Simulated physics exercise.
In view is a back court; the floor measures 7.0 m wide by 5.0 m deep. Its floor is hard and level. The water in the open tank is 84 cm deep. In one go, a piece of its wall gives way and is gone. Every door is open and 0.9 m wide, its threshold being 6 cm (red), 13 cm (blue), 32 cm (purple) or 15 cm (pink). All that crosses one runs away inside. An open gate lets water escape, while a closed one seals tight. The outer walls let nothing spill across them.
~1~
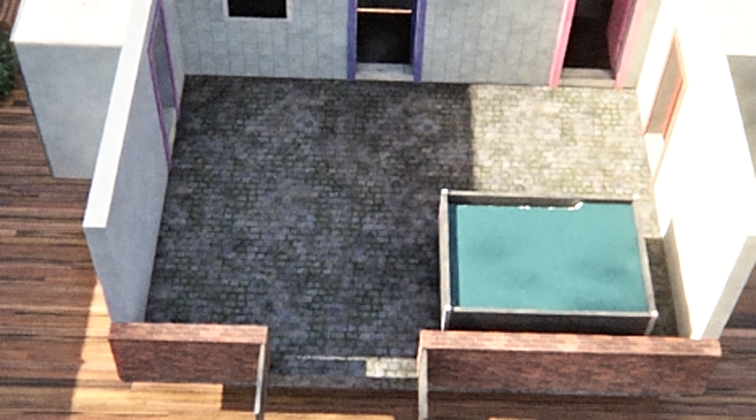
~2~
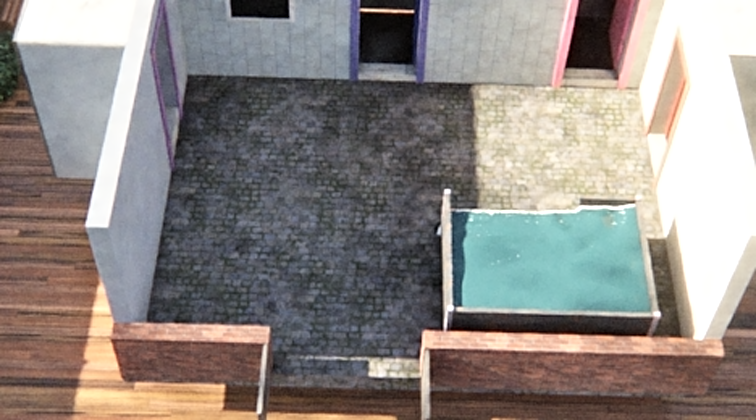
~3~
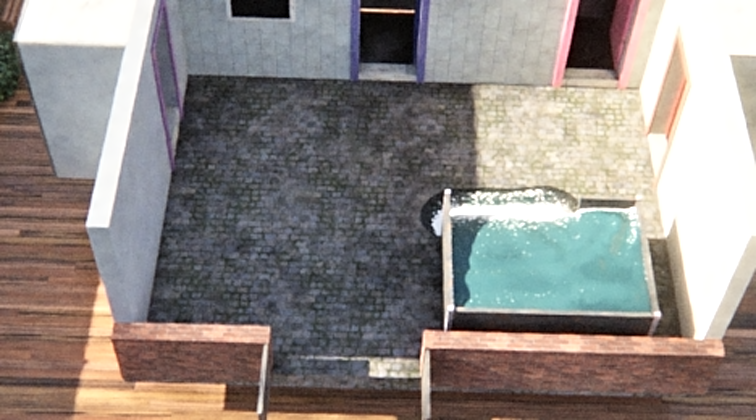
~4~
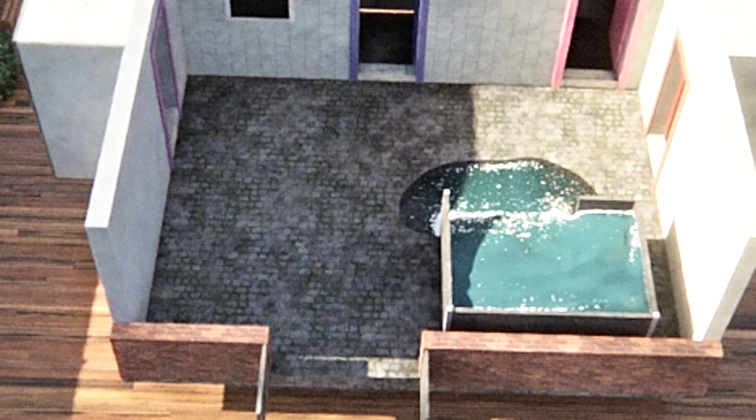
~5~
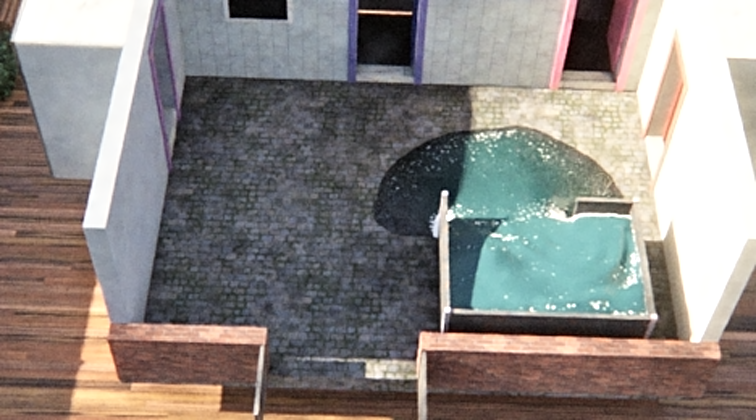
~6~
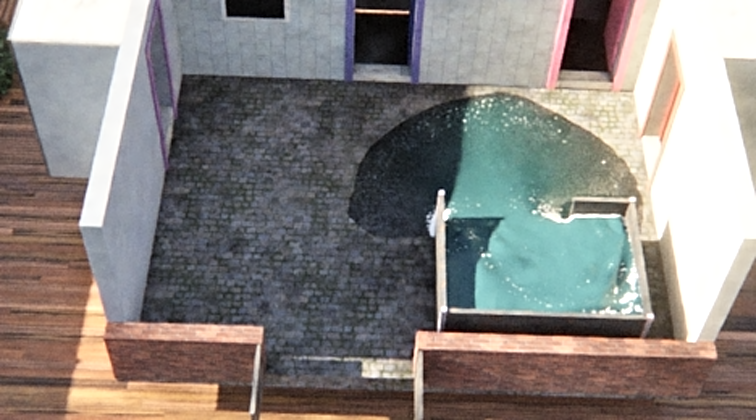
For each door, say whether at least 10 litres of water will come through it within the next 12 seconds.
One by one: Red door: Tops the amount; blue door: Tops the amount; purple door: Falls short; pink door: Tops the amount.
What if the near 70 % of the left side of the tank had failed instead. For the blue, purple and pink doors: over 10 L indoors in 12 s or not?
Outcomes - blue: Not exceeded, purple: Not exceeded, pink: Not exceeded.
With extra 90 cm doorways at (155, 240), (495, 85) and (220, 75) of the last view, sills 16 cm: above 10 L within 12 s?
Less, more, more.
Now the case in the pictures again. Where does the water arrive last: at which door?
The purple door.
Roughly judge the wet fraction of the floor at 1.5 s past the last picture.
Close to 45 in a hundred.
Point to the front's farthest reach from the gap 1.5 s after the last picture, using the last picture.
I'd put it near pixel (194, 83) of the last picture.
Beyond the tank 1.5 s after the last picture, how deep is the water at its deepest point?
It tops out at some 43 cm.
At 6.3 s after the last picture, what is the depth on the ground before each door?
You'd get red at 10 cm, blue at 10 cm, purple at 15 cm, and pink at 10 cm.
Then, 0.7 s after the last picture water covers 40 % of the floor and is deepest (49 cm) near (461, 92); red door 8 cm at the sill, 0 L in, blue door 26 cm at the sill, 5 L in, purple door not reached, pink door 27 cm at the sill, 8 L in.
Then, 1.5 s after the last picture water covers 45 % of the floor and is deepest (43 cm) near (623, 98); red door 8 cm at the sill, 3 L in, blue door 30 cm at the sill, 68 L in, purple door not reached, pink door 31 cm at the sill, 53 L in.
Then, 2.8 s after the last picture water covers 60 % of the floor and is deepest (34 cm) near (181, 91); red door 14 cm at the sill, 27 L in, blue door 20 cm at the sill, 133 L in, purple door 26 cm at the sill, 0 L in, pink door 25 cm at the sill, 119 L in.
Then, 6.3 s after the last picture water covers 95 % of the floor and is deepest (22 cm) near (665, 370); red door 10 cm at the sill, 101 L in, blue door 10 cm at the sill, 152 L in, purple door 15 cm at the sill, 0 L in, pink door 10 cm at the sill, 164 L in.
Then, 11.3 s after the last picture water covers 95 % of the floor and is deepest (13 cm) near (429, 363); red door 7 cm at the sill, 130 L in, blue door 12 cm at the sill, 153 L in, purple door 9 cm at the sill, 0 L in, pink door 8 cm at the sill, 164 L in.
